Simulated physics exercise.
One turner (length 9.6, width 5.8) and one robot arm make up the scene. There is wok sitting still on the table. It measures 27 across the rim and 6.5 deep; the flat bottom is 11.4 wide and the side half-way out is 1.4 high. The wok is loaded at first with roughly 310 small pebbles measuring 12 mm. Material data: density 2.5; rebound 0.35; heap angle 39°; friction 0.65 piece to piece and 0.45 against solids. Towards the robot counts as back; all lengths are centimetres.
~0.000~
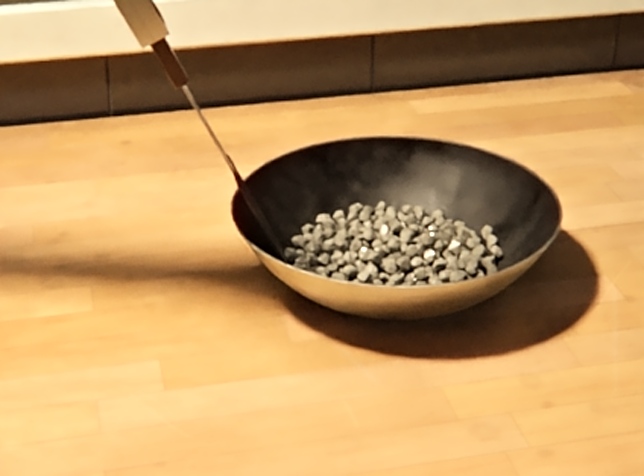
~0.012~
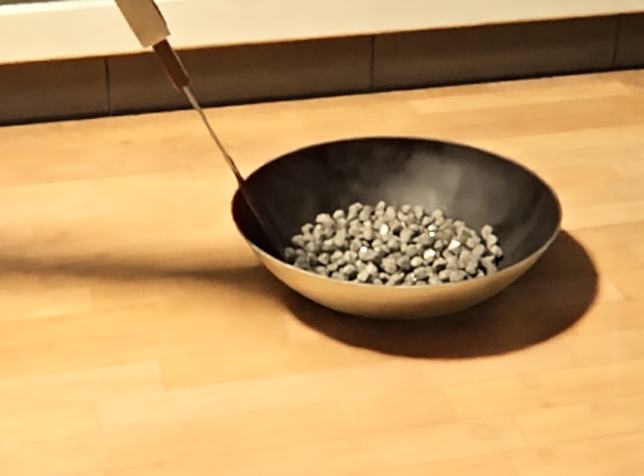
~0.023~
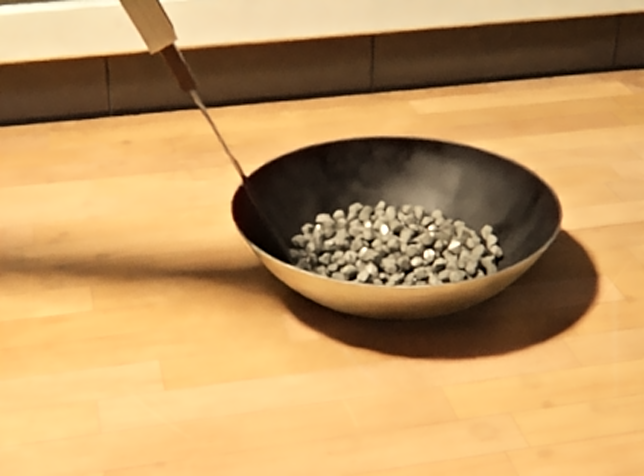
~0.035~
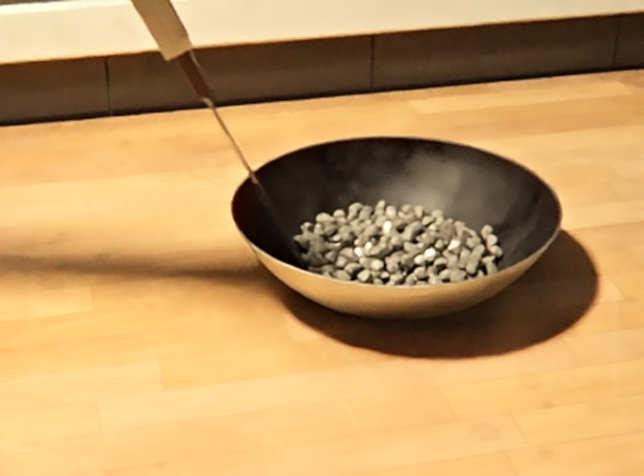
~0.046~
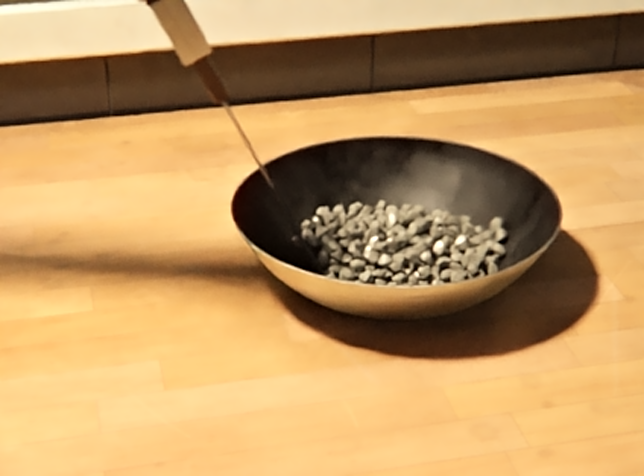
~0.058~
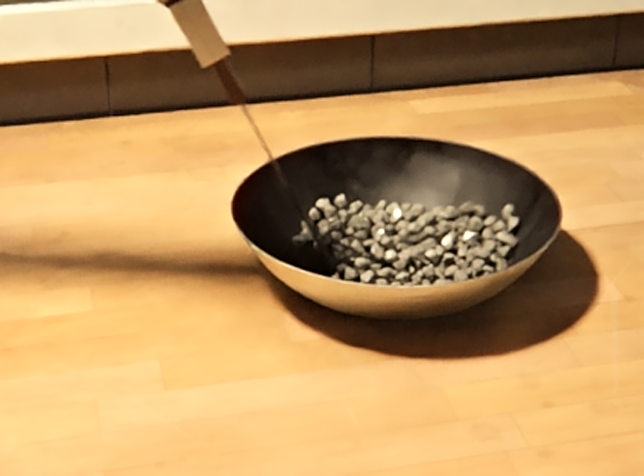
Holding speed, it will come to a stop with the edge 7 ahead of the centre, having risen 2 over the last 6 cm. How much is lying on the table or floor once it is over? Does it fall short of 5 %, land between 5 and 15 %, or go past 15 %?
It lands between 5 and 15 %.
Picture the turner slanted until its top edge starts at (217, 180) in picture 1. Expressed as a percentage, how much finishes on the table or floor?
I'd estimate around 5 per cent.
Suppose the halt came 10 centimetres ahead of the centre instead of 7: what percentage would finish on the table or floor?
Roughly 30 %.
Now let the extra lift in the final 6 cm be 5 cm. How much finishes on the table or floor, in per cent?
Result: Approx. 5 %.
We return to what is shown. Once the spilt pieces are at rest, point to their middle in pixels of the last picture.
I'd point to somewhere close to (608, 237).
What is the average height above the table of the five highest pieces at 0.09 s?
Somewhere near 6 cm, I'd say.
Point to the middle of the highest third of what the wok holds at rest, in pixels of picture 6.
I'd put it close to (502, 227).
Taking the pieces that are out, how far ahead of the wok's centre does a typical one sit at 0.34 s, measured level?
18 cm.
By 0.09 s, sloping 65°, highest piece 7 above the table; 308 in the wok.
By 0.13 s, sloping 65°, highest piece 9 above the table; 307 in the wok, 1 on the blade or in flight.
By 0.34 s, sloping 65°, highest piece 7 above the table; 282 in the wok, 12 on the table or floor, 14 on the blade or in flight.
By 1.39 s, sloping 65°, highest piece 7 above the table; 281 in the wok, 27 on the table or floor.
Final count, 281 in the wok, 27 on the table or floor. That is 9 % on the table or floor.
